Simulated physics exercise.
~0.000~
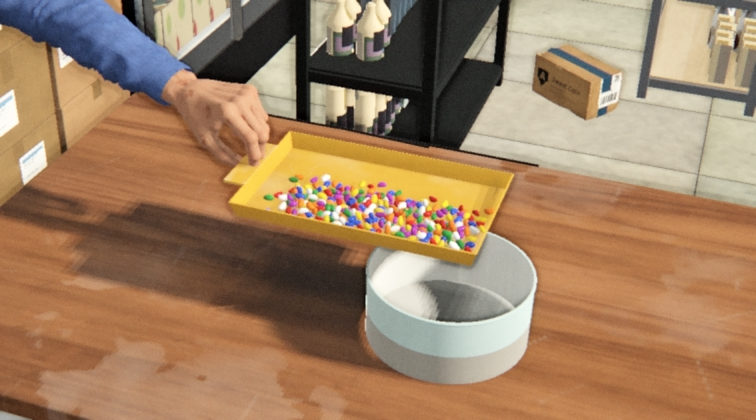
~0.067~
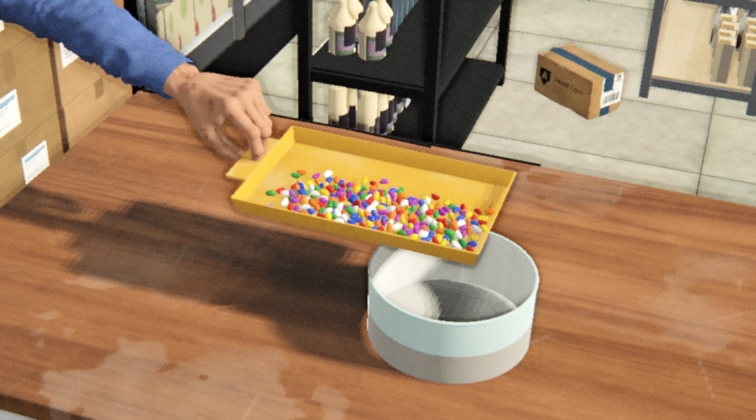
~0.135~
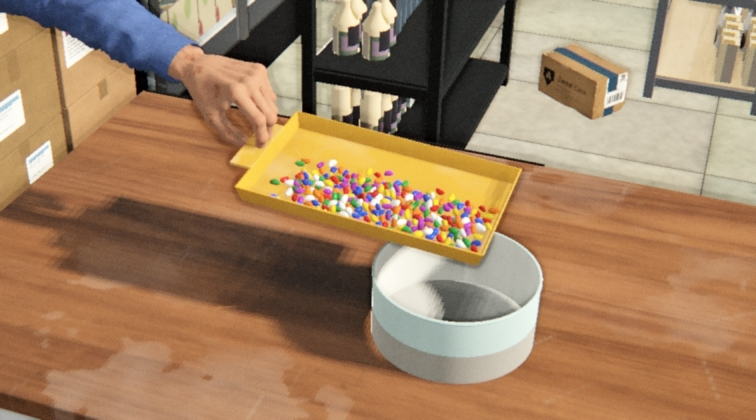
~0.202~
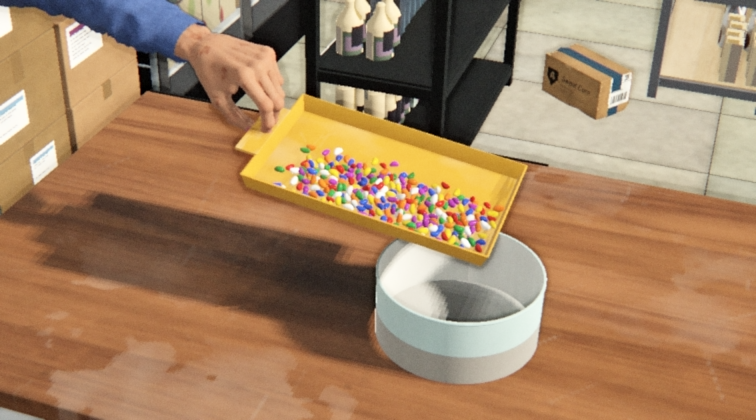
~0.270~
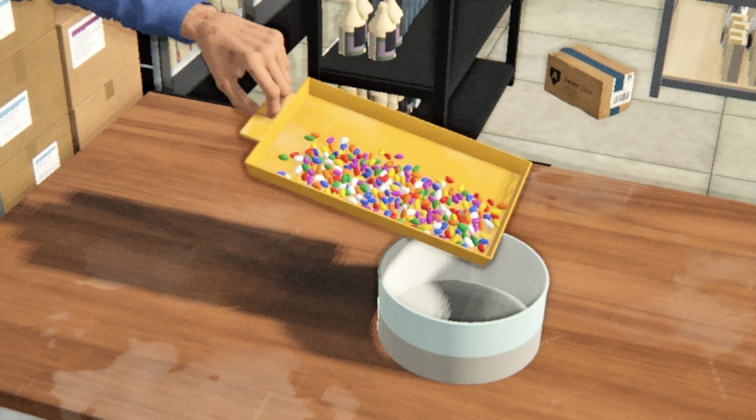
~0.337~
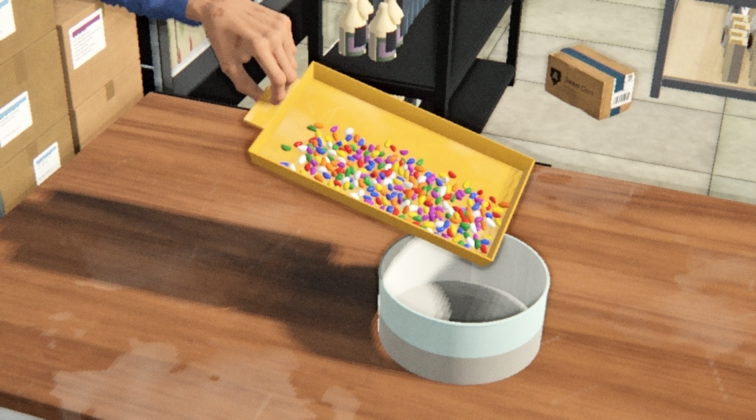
On a wooden table in a storeroom, a hand raising the left end of a yellow tray of colourful beans beside a round pot.
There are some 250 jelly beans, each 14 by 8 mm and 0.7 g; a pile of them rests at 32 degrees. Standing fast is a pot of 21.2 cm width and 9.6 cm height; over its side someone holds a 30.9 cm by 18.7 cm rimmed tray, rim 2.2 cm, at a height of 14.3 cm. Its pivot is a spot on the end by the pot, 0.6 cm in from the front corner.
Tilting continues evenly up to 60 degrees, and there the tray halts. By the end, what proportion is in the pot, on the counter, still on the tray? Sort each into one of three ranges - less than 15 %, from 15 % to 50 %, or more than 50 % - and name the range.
Ranges: Pot: From 15 % to 50 %; counter: From 15 % to 50 %; tray: From 15 % to 50 %.
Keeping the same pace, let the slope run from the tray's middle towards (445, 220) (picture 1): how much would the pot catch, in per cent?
I'd estimate about 25 %.
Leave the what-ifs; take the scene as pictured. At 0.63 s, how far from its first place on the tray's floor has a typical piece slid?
By then it sits near 2 cm from where it began.
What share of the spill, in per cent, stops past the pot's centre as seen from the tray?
Roughly 100 percent of the spill.
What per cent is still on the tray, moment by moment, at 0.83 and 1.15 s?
Roughly 100 then 65.
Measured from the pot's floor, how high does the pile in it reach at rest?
I'd put it at close to 1.5 centimetres.
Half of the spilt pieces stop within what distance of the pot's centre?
About 22 centimetres.
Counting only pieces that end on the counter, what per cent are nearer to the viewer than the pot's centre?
Estimate: Close to 90 per cent of the pieces.
After 0.63 s, tilt 39 degrees; the tray holds 100 %, the pot 0 %.
After 0.83 s, tilt 53 degrees; the tray holds 100 %, the pot 0 %.
After 1.15 s, tilt 60 degrees; the tray holds 65 %, the pot 10 %.
At rest (2.7 s), pot 40 %, counter 25 %, tray 35 %.
